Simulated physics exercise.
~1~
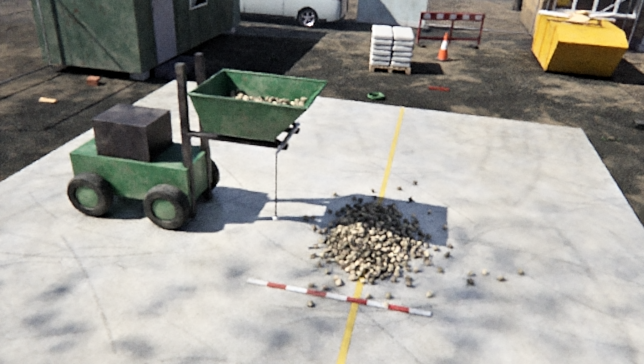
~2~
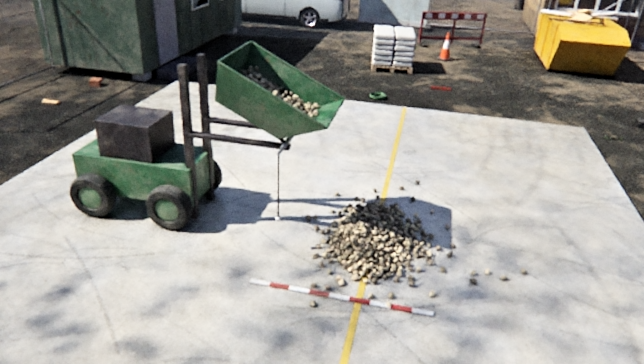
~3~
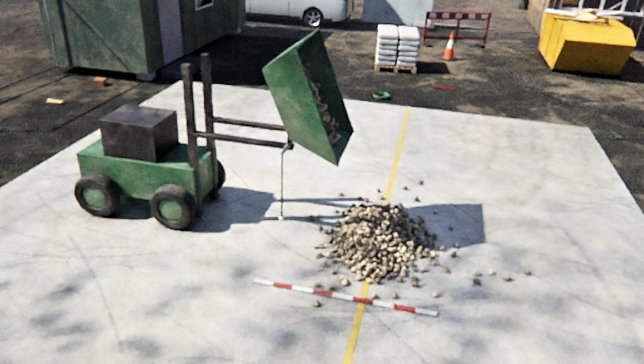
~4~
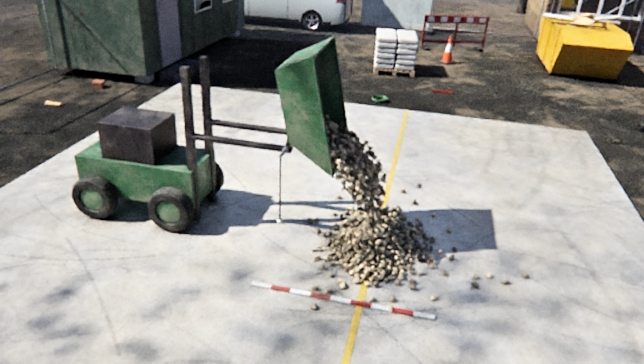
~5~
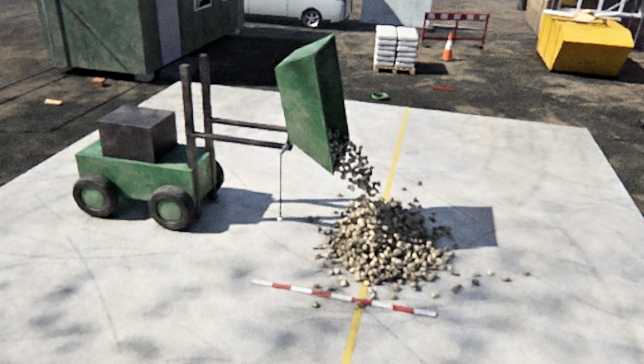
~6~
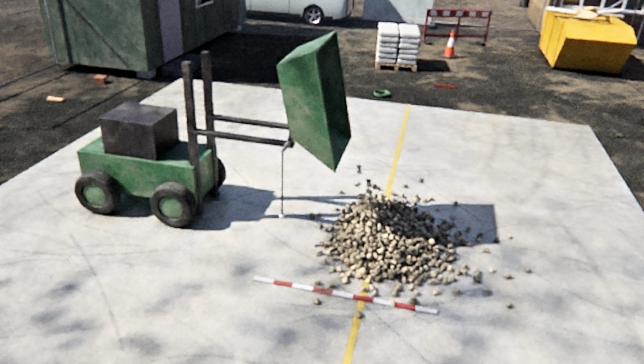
A green skip full of pale stones, held out in front of a small green fork truck, begins to tip to the right above a heap already lying across a yellow line on the concrete. It swings steadily over until it stands nearly upright, with the heap below still unchanged. The skip then stops turning, and stones pour from its lower edge onto the pile. The stream thins as the heap widens and spreads farther right past the line. Finally the skip hangs steeply tilted and emptied above a larger mound, with a few stones scattered around it.
